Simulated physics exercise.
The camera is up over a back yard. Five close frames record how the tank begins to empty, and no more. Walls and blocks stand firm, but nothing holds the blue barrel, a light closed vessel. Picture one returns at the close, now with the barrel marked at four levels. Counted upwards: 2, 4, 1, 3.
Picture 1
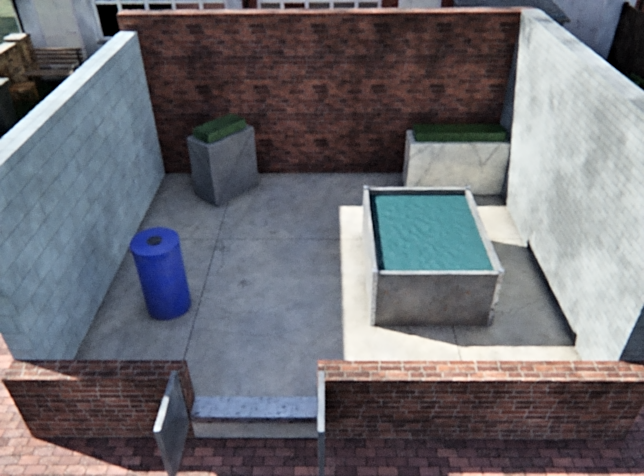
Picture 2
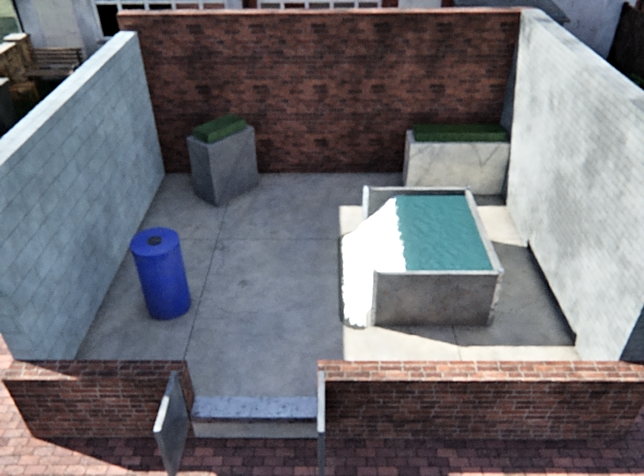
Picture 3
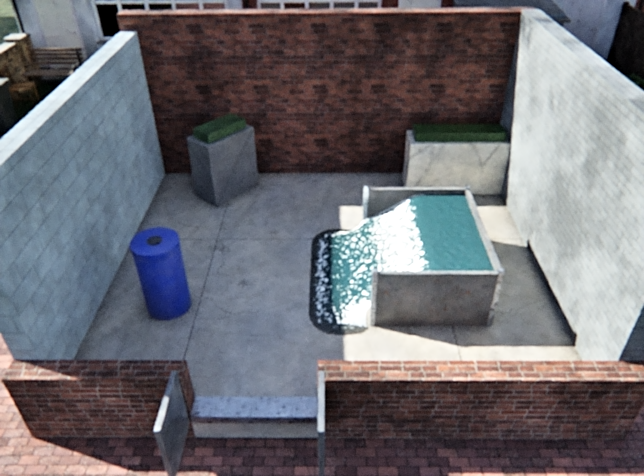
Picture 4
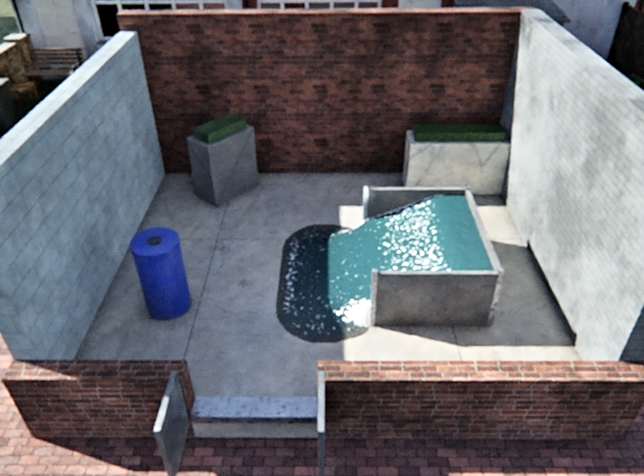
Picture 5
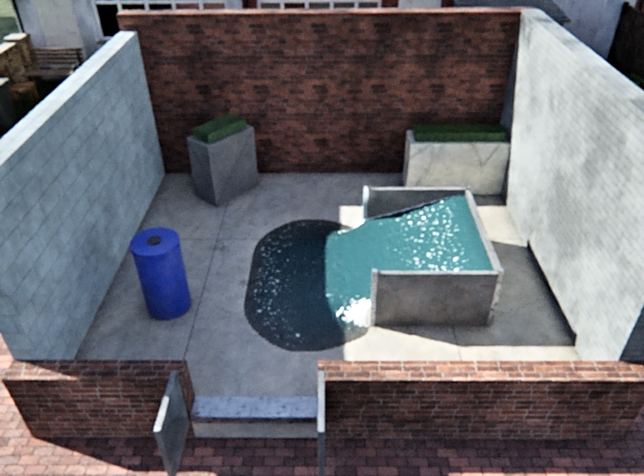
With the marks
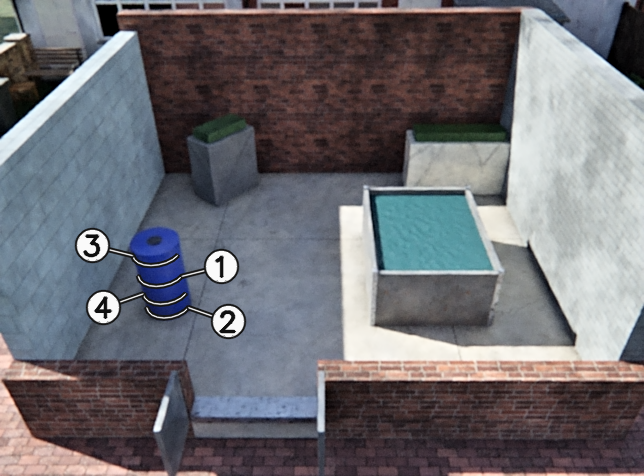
The clip shows a walled yard with a blue barrel and a raised tank of teal water, seen from above; the tank's left side opens, and foaming water pours out and spreads left across the paving in a widening dark pool.
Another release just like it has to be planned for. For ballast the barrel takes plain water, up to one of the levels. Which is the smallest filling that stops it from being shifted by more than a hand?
1 is the one.
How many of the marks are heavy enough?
Two.
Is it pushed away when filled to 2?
Yes, that goes wrong.
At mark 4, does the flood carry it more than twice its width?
No, less.
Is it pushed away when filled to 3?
No.
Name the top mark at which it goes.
That would be 4.
In white, 1 at (156, 286); 2 at (164, 318); 3 at (150, 265); 4 at (160, 304); from the bottom up 2, 4, 1, 3.
With 1, it does not move.
With 2, it is pushed about 4 times its own width away.
With 3, it does not move.
With 4, it is pushed about its own width away.
